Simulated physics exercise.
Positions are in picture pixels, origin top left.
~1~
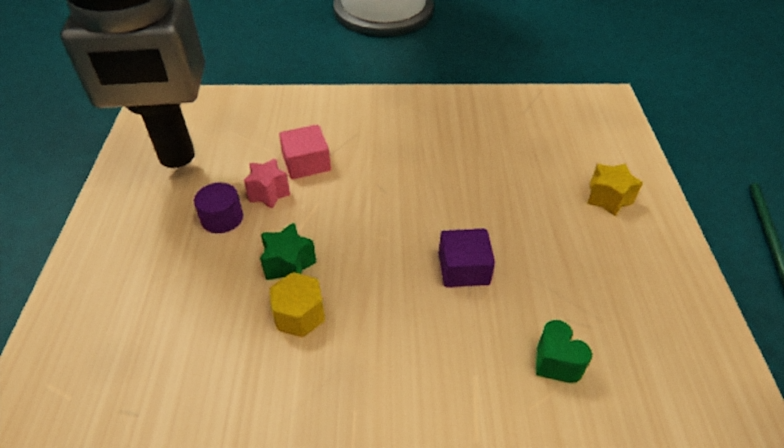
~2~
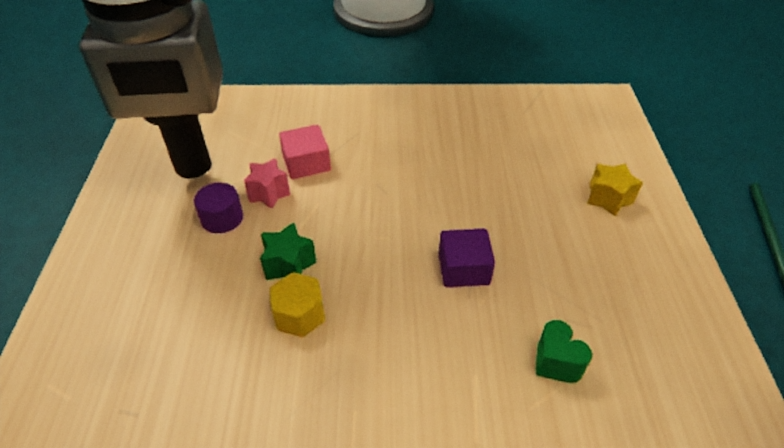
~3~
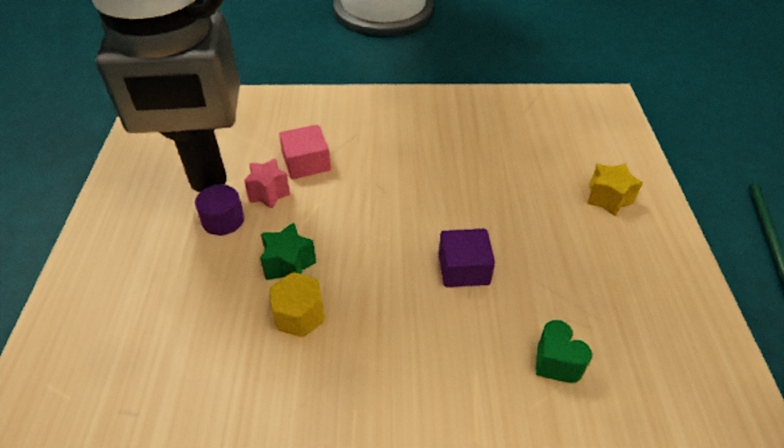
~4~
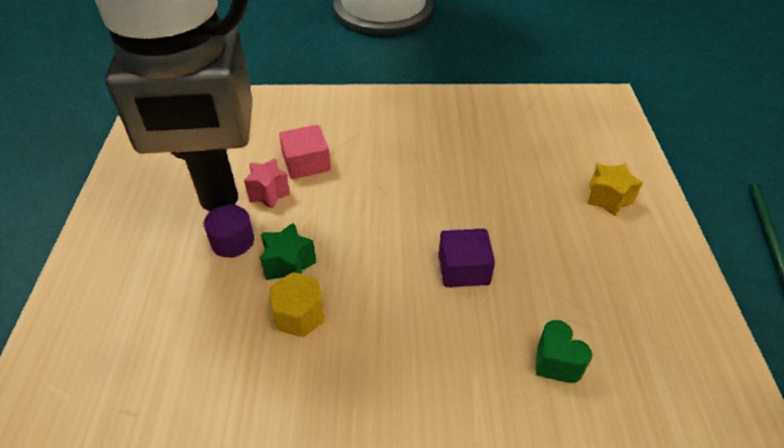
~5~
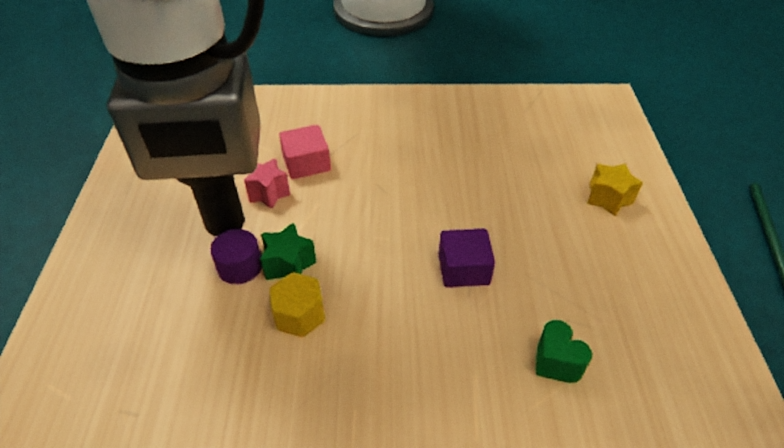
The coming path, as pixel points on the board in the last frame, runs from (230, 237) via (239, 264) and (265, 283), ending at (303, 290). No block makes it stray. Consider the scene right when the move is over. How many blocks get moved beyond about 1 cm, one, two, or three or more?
The answer will be at least three.
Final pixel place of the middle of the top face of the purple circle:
My estimate: (258, 304).
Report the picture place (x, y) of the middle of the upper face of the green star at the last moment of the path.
By then it is at (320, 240).
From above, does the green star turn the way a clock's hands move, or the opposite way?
Looking down, it rotates anti-clockwise.
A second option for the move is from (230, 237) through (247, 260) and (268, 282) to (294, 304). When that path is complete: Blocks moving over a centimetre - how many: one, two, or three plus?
It's going to be three or more.
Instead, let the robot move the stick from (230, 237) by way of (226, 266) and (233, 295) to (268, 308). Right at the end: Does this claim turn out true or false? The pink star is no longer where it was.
Answer: False.
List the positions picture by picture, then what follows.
Lower end of the stick at (177, 157), tops of blocks, purple circle at (216, 196), pink star at (264, 172), green star at (284, 243), yellow hexagonal block at (295, 294), in the first picture.
Stick at (193, 167), blocks as before, in the second picture.
Stick at (209, 180), purple circle at (217, 198), in the third picture.
Stick at (219, 199), purple circle at (226, 220), in the fourth picture.
Stick at (225, 223), purple circle at (234, 245), pink star at (264, 172), green star at (284, 243), yellow hexagonal block at (295, 294), in the fifth picture.
What follows on the original path. One third of the way, stick at (235, 250); purple circle at (245, 276).
Two thirds of the way, stick at (263, 270); purple circle at (257, 301); green star at (298, 245), turned 30° anticlockwise; yellow hexagonal block at (307, 305), turned 45° anticlockwise.
At the end, stick at (301, 276); purple circle at (258, 304); pink star not moved; green star at (320, 240), turned 60° anticlockwise; yellow hexagonal block at (309, 307), turned 50° anticlockwise.
